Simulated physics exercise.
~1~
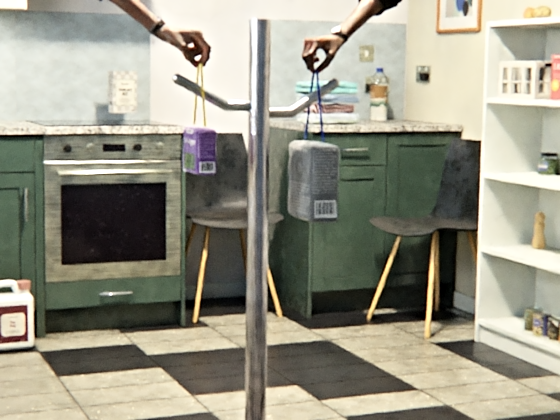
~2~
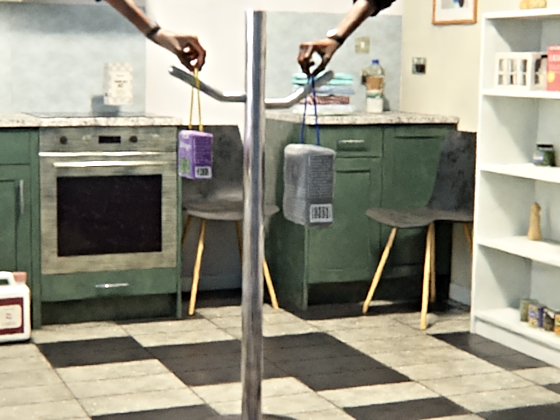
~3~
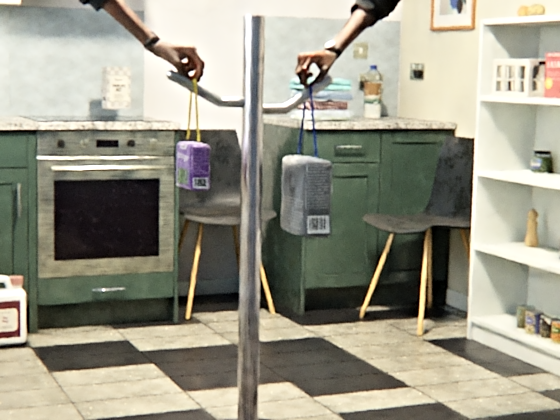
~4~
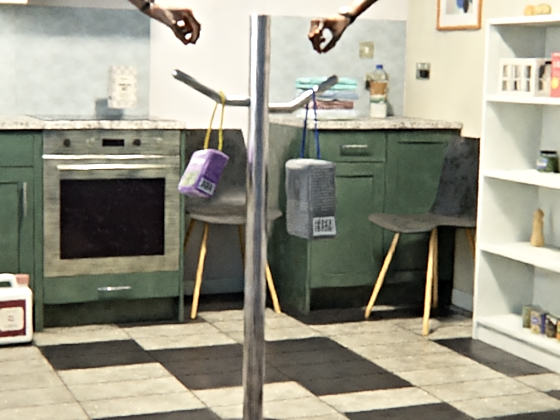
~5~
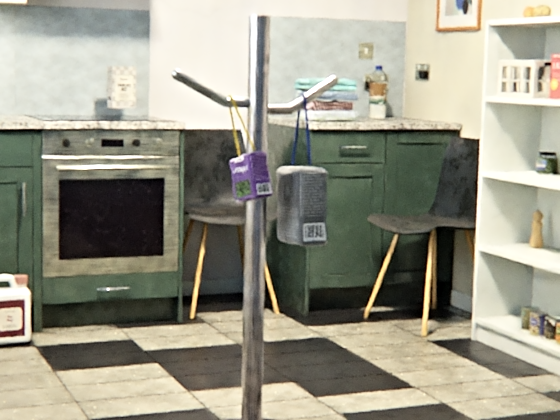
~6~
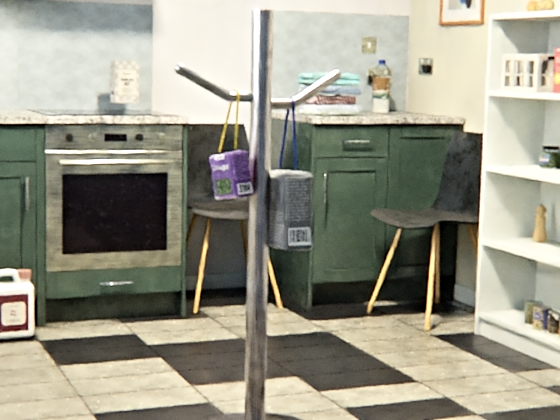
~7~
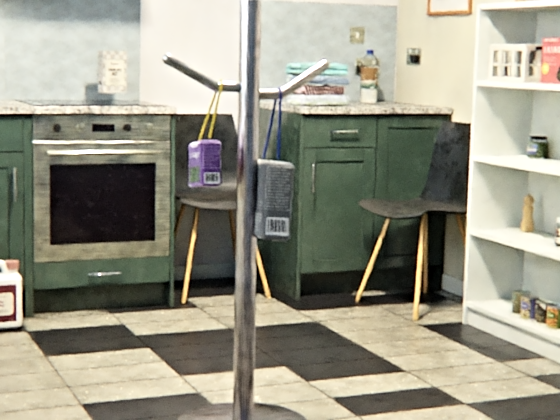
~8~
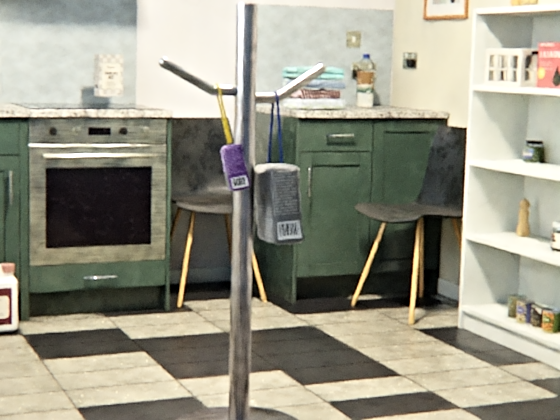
In a kitchen with green cabinets and a checkered floor, two hands reach in from above, holding a purple pouch and a grey sack by their loops beside a metal post with two pegs. They lower the loops onto the pegs, the purple pouch on the left and the grey sack on the right. The hands let go and draw back out of view. The purple pouch tilts and swings right toward the post, then back left, while the grey sack shifts only slightly as the view sways. At the end, the pouch swings right again, and both still hang.
